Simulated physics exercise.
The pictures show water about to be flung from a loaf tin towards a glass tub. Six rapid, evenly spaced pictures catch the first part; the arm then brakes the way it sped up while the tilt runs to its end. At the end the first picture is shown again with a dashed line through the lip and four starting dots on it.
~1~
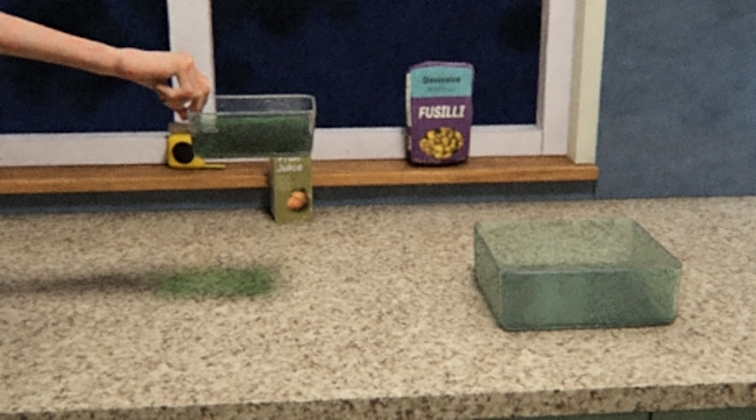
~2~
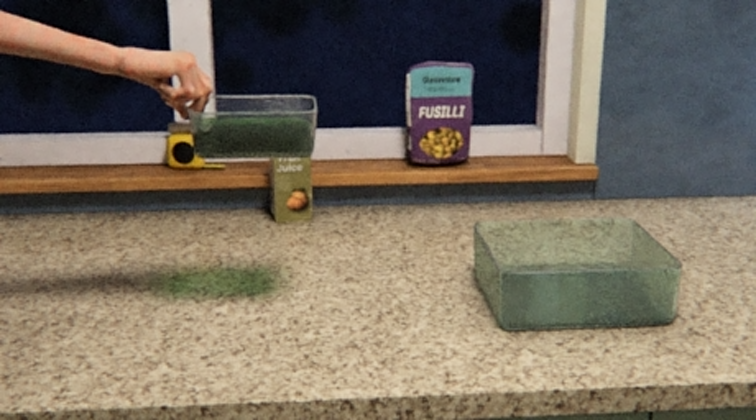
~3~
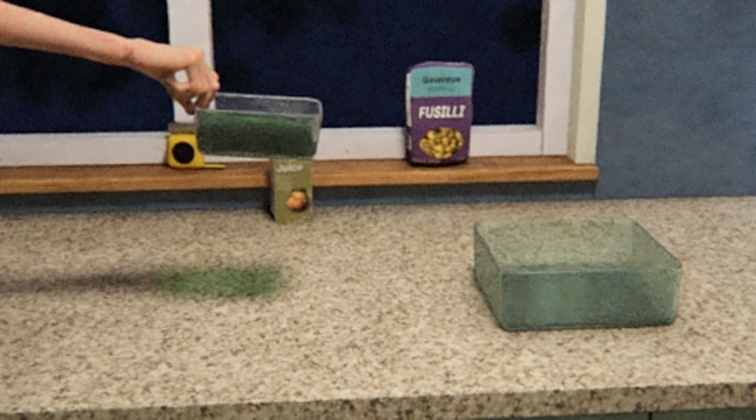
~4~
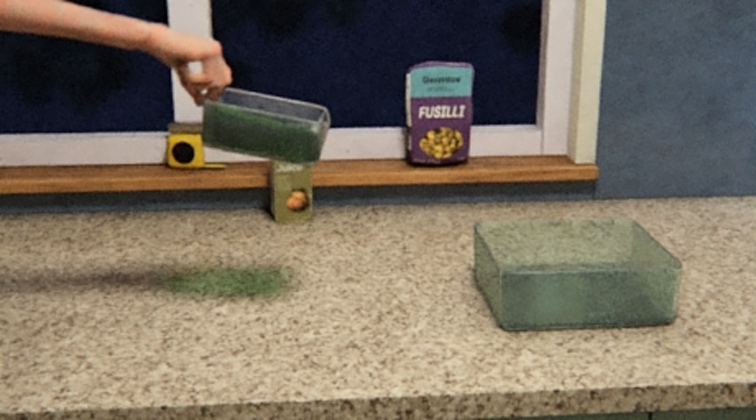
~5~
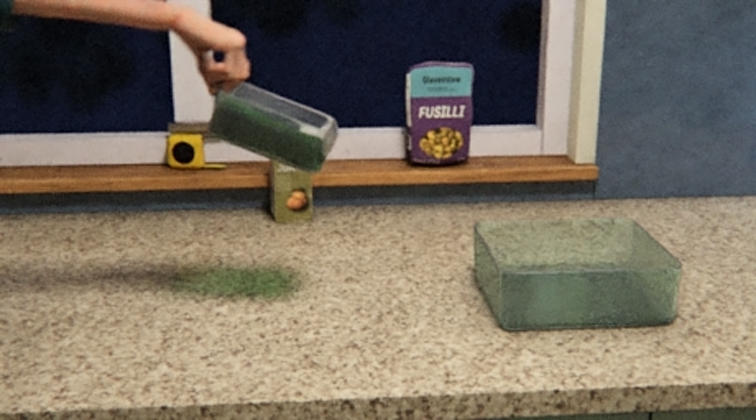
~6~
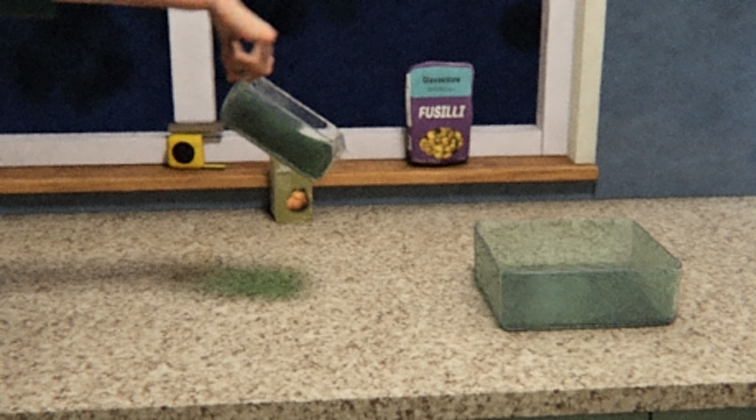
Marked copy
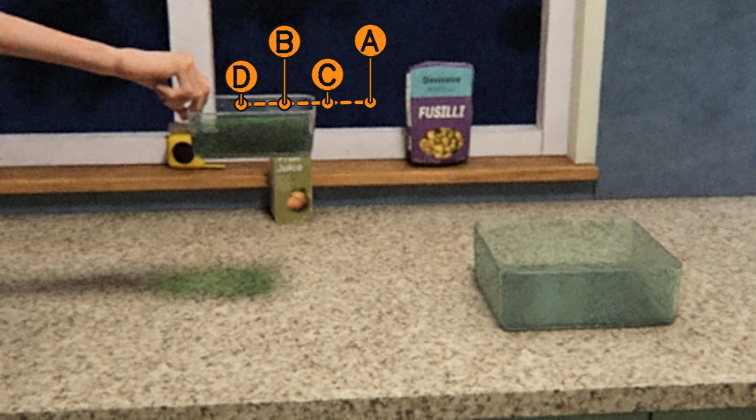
A loaf tin of greenish liquid, held by a hand above a speckled countertop, stays nearly level at first, then shifts slightly right and tilts steadily rightward, while a glass tub sits still on the right.
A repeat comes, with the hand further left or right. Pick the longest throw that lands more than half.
It is A.
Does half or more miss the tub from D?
Yes.
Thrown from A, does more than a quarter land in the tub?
Yes, clearly.
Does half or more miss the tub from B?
Yes, it does.
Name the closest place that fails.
C it is.
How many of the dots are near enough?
One of them.
In orange, A at (370, 102); B at (284, 103); C at (327, 102); D at (241, 104).
Choosing A, about 68 % lands in the tub, 20 % falls short and 12 % goes beside or beyond.
Choosing B, about 0 % lands in the tub, 94 % falls short and 6 % goes beside or beyond.
Choosing C, about 16 % lands in the tub, 79 % falls short and 5 % goes beside or beyond.
Choosing D, about 0 % lands in the tub, 100 % falls short.
